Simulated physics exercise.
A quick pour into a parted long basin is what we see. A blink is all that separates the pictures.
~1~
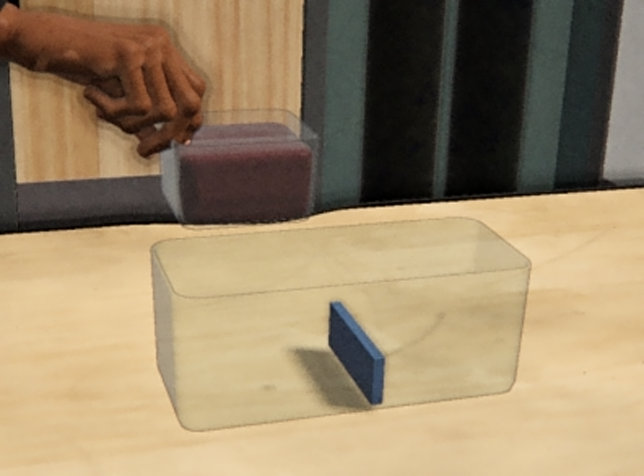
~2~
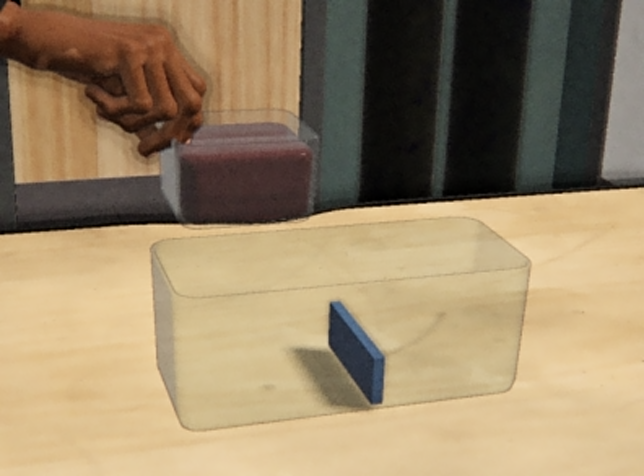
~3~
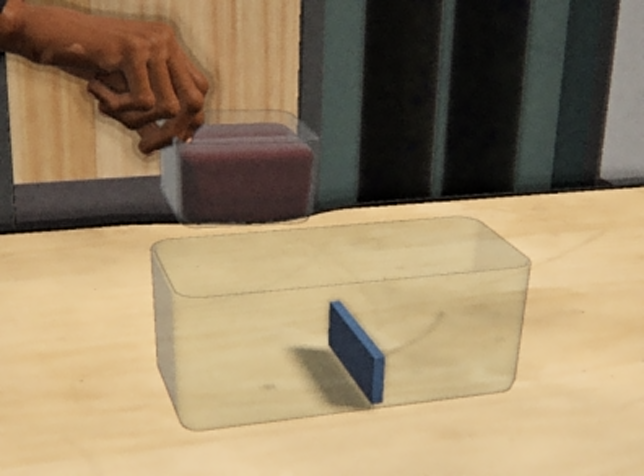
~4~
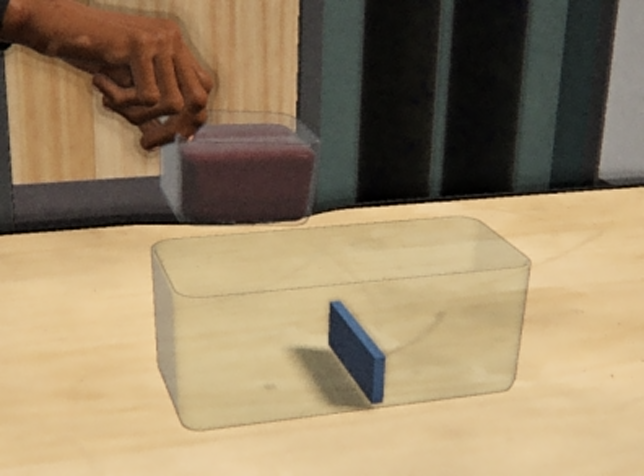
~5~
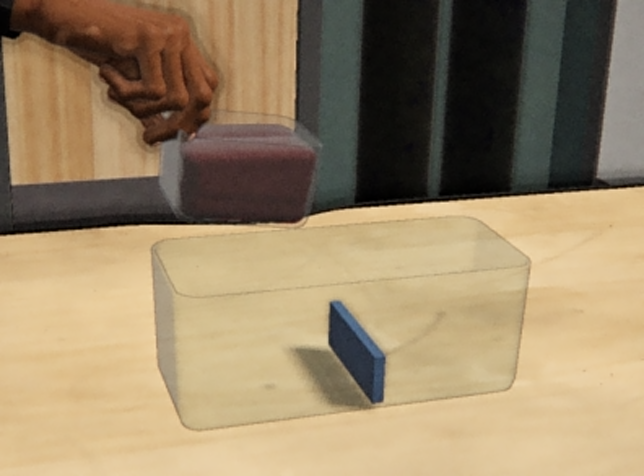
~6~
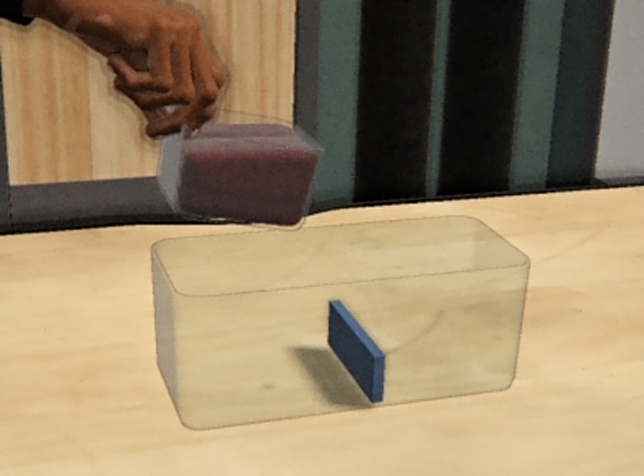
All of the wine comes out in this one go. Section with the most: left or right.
Right.
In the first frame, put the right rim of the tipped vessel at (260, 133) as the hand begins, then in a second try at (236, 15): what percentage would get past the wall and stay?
5 % and 10 %.
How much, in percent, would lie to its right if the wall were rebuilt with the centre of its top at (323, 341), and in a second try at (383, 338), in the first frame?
In order, some 75 and 25 in a hundred.
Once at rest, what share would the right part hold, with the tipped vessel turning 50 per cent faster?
I'd say close to 50 per cent.
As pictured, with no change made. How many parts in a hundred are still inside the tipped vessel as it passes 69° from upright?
50 per cent or so.
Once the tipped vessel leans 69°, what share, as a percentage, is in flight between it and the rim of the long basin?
Share: Approx. 25 %.
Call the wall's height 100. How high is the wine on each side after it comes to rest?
I get 20 % for the left and 50 % for the right.
A moment on, the tilt is 69° and 52 per cent is still to pour, 4 is left of the wall and 17 right of it.
Next, the tilt is 102° and 9 per cent is still to pour, 25 is left of the wall and 62 right of it.
Then the tilt is 106° and 0 per cent is still to pour, 38 is left of the wall and 62 right of it.
Later the tilt is 106° and 0 per cent is still to pour, 38 is left of the wall and 62 right of it.
In the end 38 per cent lies left of the wall, 62 right of it and 0 outside.
